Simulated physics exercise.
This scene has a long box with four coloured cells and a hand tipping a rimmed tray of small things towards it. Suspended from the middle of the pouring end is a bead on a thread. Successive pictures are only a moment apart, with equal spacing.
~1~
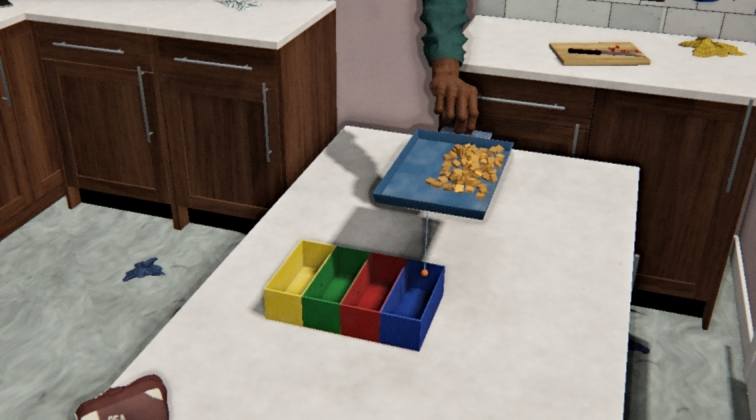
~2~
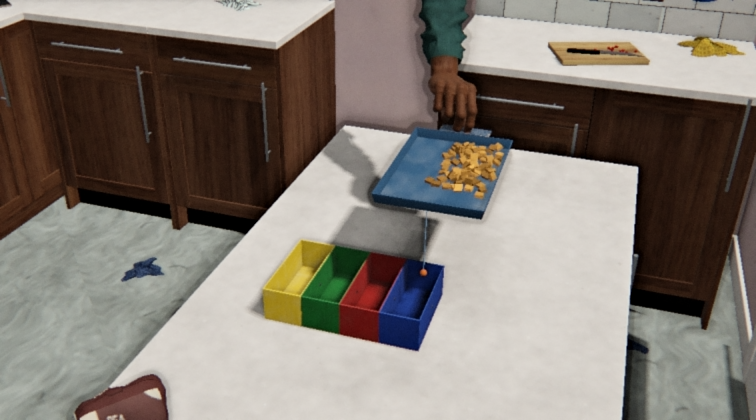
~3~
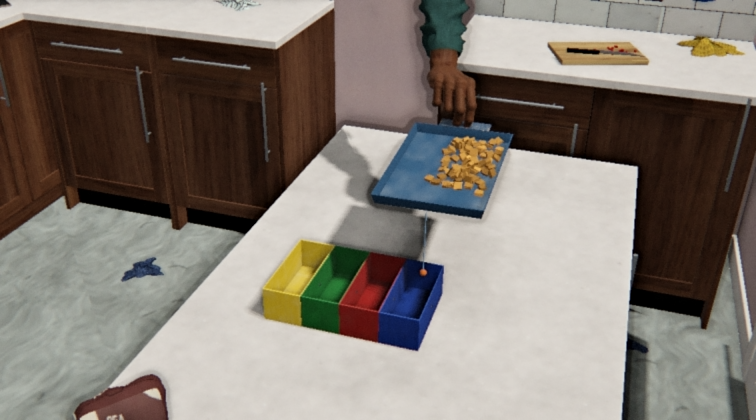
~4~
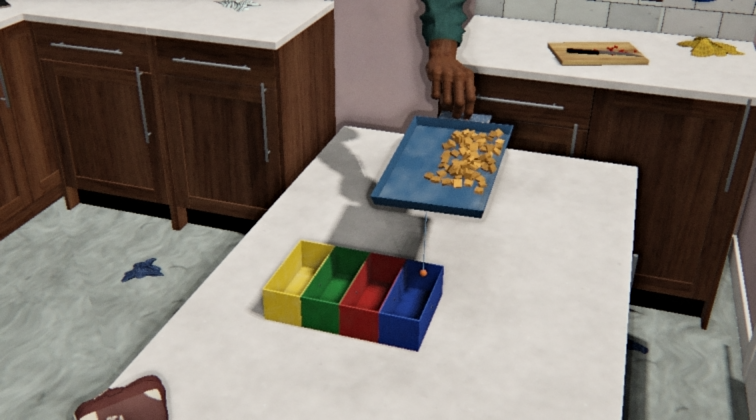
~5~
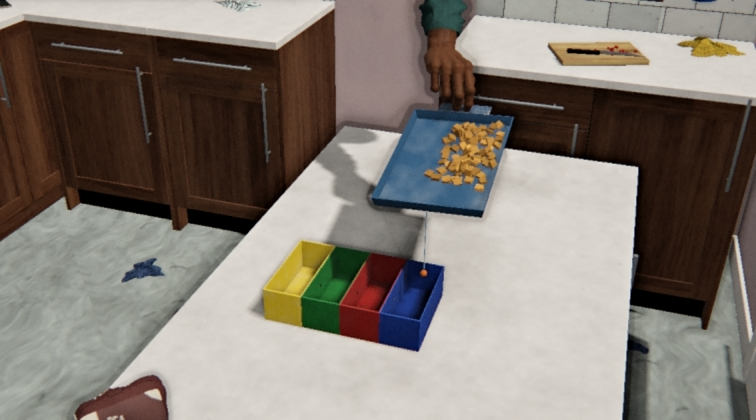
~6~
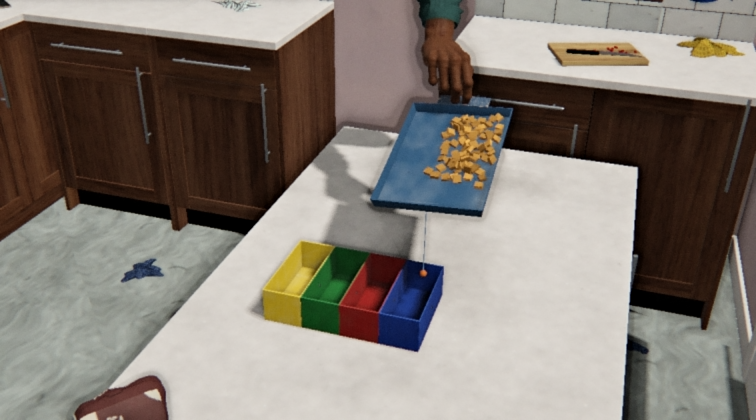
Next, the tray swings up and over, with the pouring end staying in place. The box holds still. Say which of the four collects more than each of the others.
The red one collects the most.
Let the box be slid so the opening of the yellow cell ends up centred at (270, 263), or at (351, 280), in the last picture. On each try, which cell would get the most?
For the first spot I'd say blue, and for the second spot the green one.
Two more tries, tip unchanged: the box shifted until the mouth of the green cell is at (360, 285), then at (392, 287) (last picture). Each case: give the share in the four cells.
Close to 100 per cent, followed by close to 100 per cent.
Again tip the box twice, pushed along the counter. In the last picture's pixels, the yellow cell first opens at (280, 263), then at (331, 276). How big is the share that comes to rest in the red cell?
In the first position around 20 percent, in the second around 50 percent.
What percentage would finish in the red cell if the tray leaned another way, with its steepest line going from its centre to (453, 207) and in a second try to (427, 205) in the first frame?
First case about 0 percent; second case about 20 percent.
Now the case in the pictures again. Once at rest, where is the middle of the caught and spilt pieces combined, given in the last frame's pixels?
Around (380, 319).
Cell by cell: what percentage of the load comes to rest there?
Yellow cell: 0 per cent; green cell: 0 per cent; red cell: 50 per cent; blue cell: 40 per cent.
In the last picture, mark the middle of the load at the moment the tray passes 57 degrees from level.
I'd put the middle of the pieces at roughly (415, 197).
Just after the last frame, tray tipped steeply; almost all on the tray; just a few falling or outside the box.
A moment on, tray tipped right over; roughly two thirds on the tray; roughly a quarter in the red cell; about a tenth in the blue cell; just a few in the green cell; just a few falling or outside the box.
Further on, tray tipped past a quarter turn; roughly half in the red cell; roughly a third in the blue cell; just a few in the green cell; about a tenth falling or outside the box.
When it is over, tray tipped past a quarter turn; roughly half in the red cell; roughly a third in the blue cell; just a few in the green cell; not one in the yellow cell; about a tenth outside the box.
